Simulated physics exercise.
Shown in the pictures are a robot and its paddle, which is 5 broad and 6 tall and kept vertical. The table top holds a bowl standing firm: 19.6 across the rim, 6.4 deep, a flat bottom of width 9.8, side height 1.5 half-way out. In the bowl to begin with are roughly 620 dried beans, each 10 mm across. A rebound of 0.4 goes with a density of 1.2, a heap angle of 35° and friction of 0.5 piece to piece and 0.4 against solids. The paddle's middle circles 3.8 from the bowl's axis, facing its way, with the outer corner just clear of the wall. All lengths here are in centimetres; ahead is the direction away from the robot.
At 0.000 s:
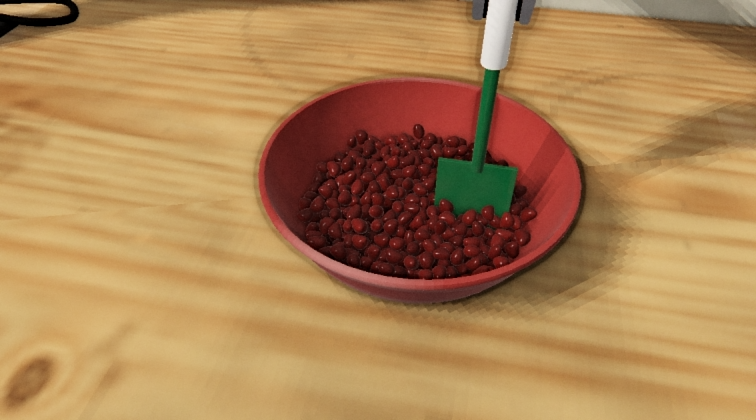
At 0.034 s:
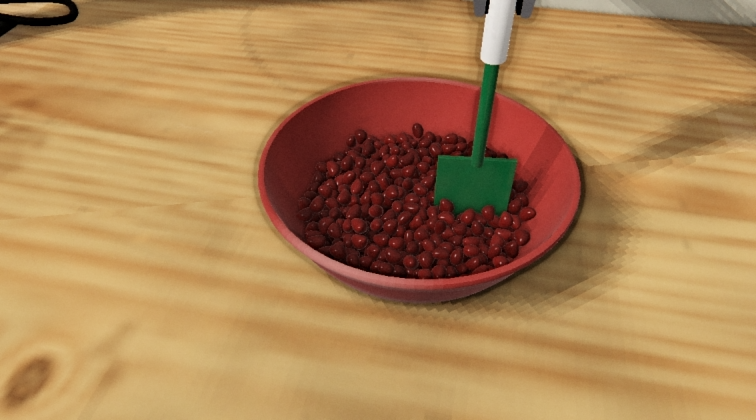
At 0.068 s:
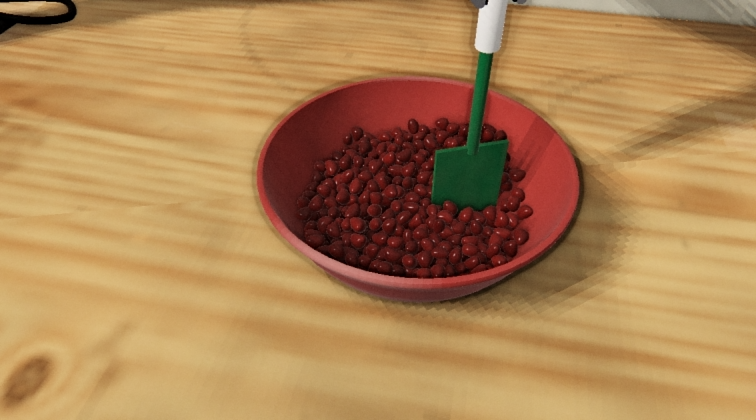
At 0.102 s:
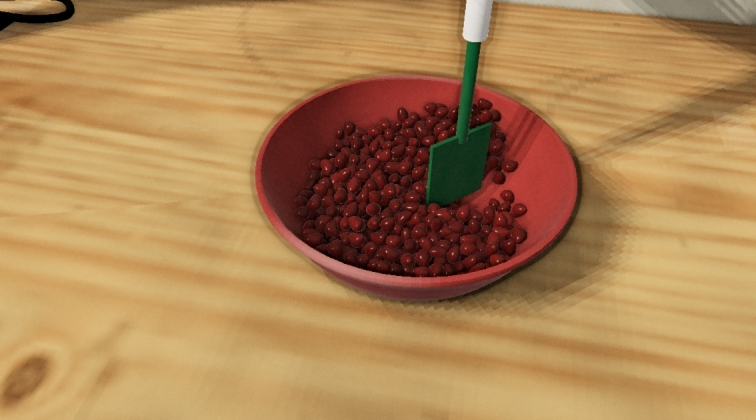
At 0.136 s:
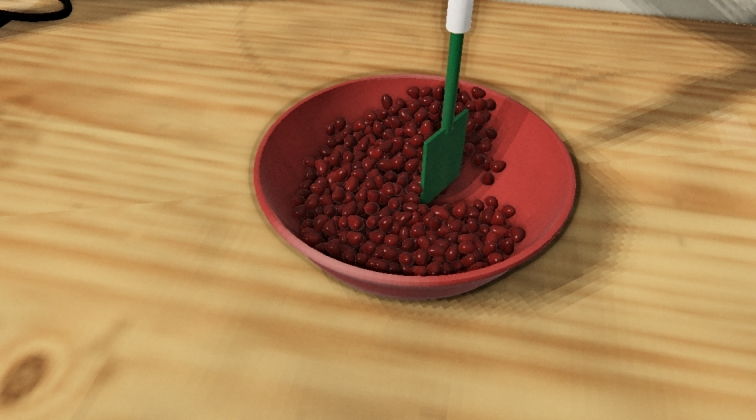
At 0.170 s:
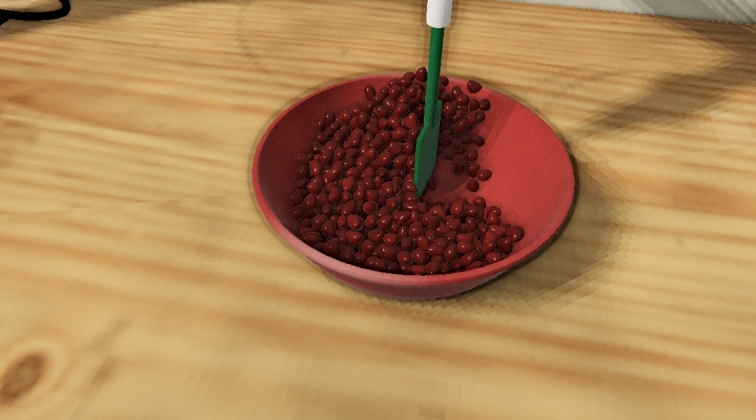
A green paddle sweeps leftward through dark red beans in a red bowl, turning edge-on.
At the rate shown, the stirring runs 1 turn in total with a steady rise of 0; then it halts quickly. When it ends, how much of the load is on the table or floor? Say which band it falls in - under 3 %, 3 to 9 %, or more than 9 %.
It falls between 3 and 9 %.
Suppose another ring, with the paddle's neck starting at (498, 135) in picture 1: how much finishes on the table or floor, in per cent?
Close to 15 in a hundred.
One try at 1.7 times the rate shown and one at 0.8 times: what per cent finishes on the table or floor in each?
30 % and 5 %.
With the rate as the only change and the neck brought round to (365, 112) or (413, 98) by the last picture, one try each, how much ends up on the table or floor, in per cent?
It comes to close to 35 per cent and close to 10 per cent.
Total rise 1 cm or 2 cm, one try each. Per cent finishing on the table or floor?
Trial one: Roughly 5 %; trial two: Roughly 5 %.
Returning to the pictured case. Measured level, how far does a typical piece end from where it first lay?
Level distance: About 7 cm.
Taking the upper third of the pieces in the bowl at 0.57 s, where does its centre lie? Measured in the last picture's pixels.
I'd put it close to (473, 229).
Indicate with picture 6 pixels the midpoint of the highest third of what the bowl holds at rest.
Close to (477, 159).
After 0.37 s, 188° round, highest piece 9 above the table; 619 in the bowl, 1 on the table or floor, 4 in flight or on the tool.
After 0.57 s, 296° round, highest piece 9 above the table; 602 in the bowl, 17 on the table or floor, 5 in flight or on the tool.
After 0.87 s, 0° round, highest piece 7 above the table; 596 in the bowl, 28 on the table or floor.
After 1.57 s, 0° round, highest piece 7 above the table; 596 in the bowl, 28 on the table or floor.
At rest, 596 in the bowl, 28 on the table or floor. That is 4 % on the table or floor.
